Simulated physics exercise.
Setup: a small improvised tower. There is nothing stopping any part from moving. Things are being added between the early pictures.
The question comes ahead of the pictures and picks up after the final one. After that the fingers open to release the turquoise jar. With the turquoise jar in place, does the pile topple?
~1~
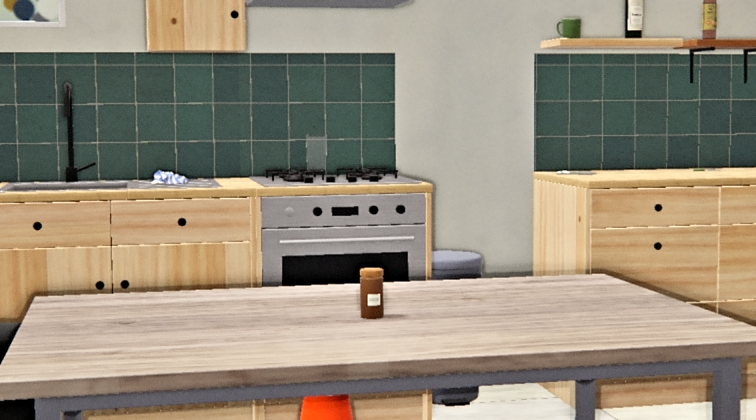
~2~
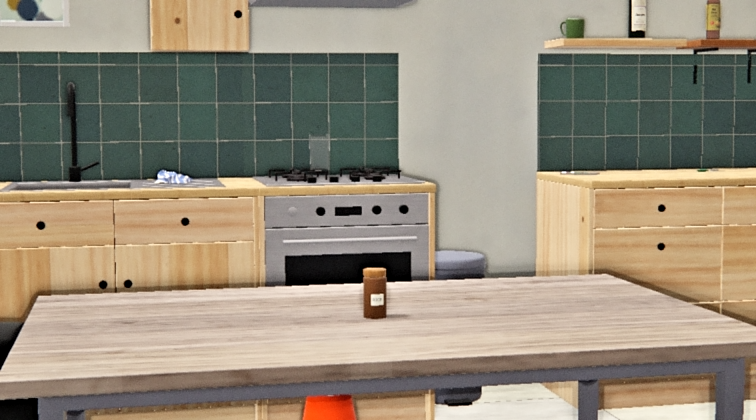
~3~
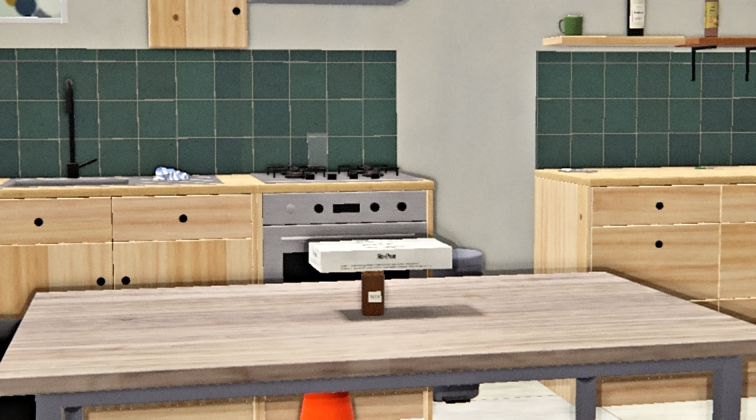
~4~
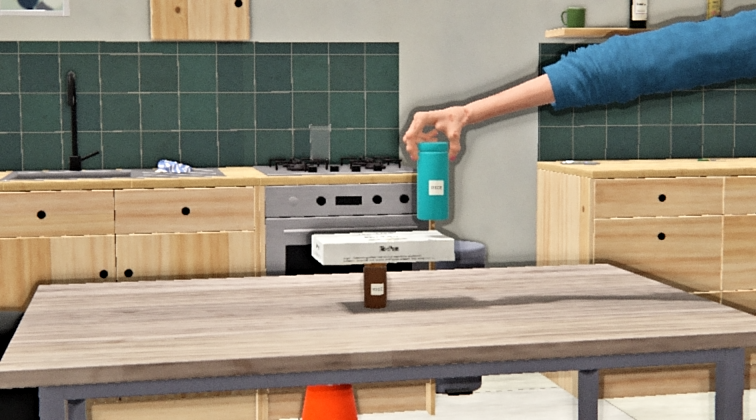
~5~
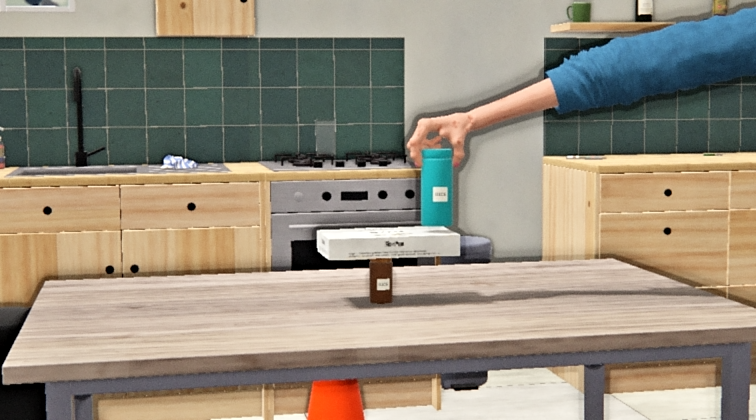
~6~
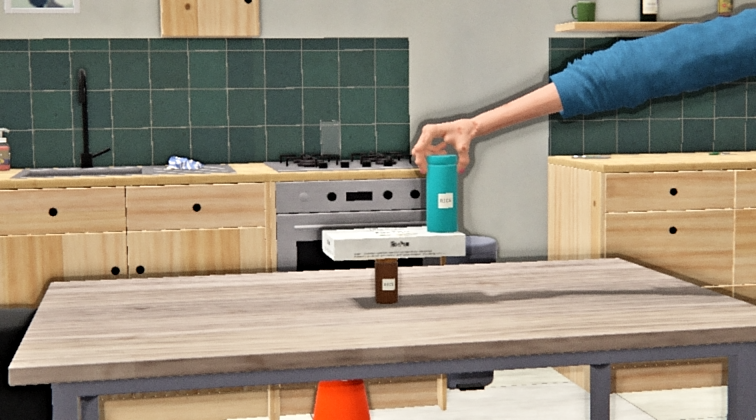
Yes. I expect the stack to come down, at least in part.
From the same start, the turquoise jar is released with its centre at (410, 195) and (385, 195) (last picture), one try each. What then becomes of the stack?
Result of try one is that it tips over, and of try two that it stays stable.
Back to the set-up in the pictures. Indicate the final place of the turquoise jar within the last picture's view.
Look around (518, 278) in the final frame.
Then, 0.30 s past the last view, turquoise jar now fallen; white packet rocked 47° from its first pose.
Then, 0.60 s past the last view, white packet rocked 58° from its first pose.
Then, 1.10 s past the last view, white packet now fallen; brown shaker rocked 75° from its first pose.
Then, 1.80 s past the last view, brown shaker on its side.
Finally, fallen, turquoise jar and white packet; down or leaning hard in the stack, brown shaker. Final places as the last picture's camera would see them, turquoise jar near (519, 278). The stack loses its balance.
